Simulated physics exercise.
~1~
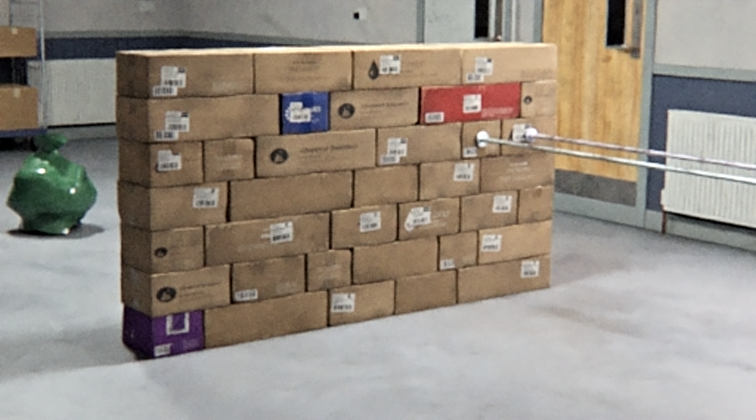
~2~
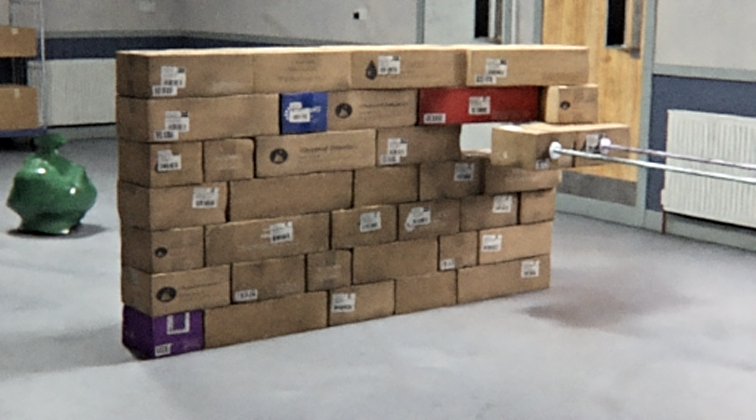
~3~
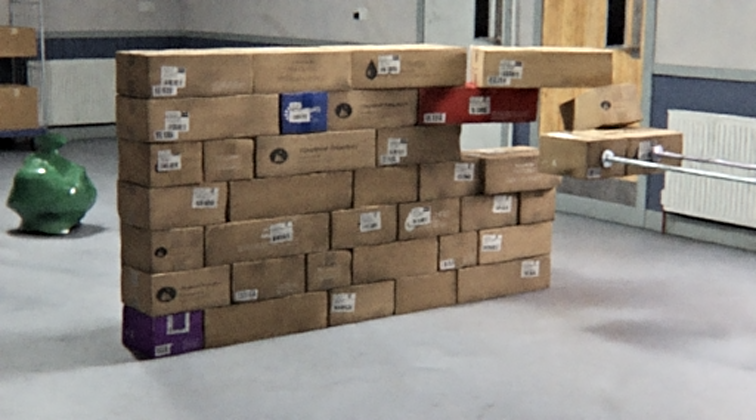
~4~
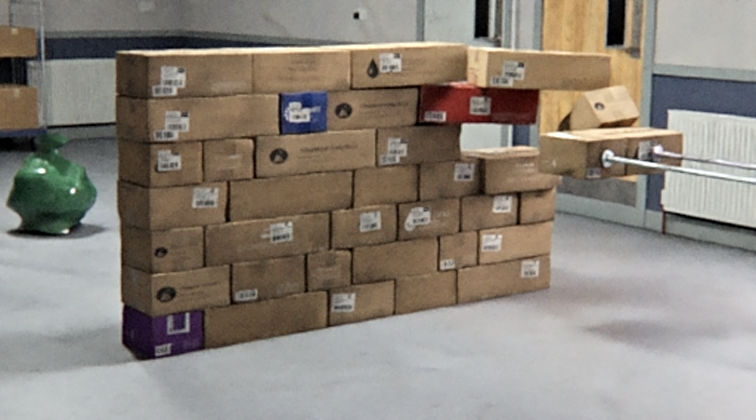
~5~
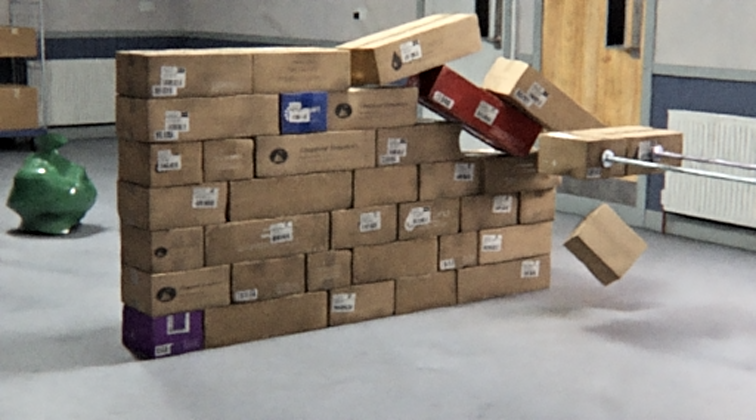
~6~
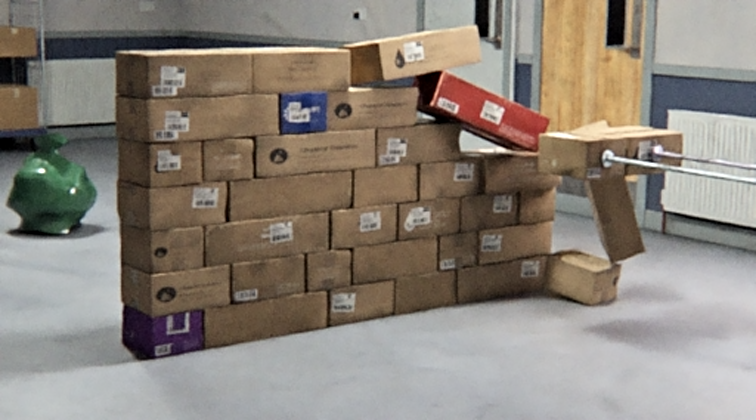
A steel arm pulled two neighbouring boxes out of the right side of a stacked cardboard wall and held them clear, then boxes above tipped and two dropped, leaving the red one tilted while the blue and purple ones stayed put.
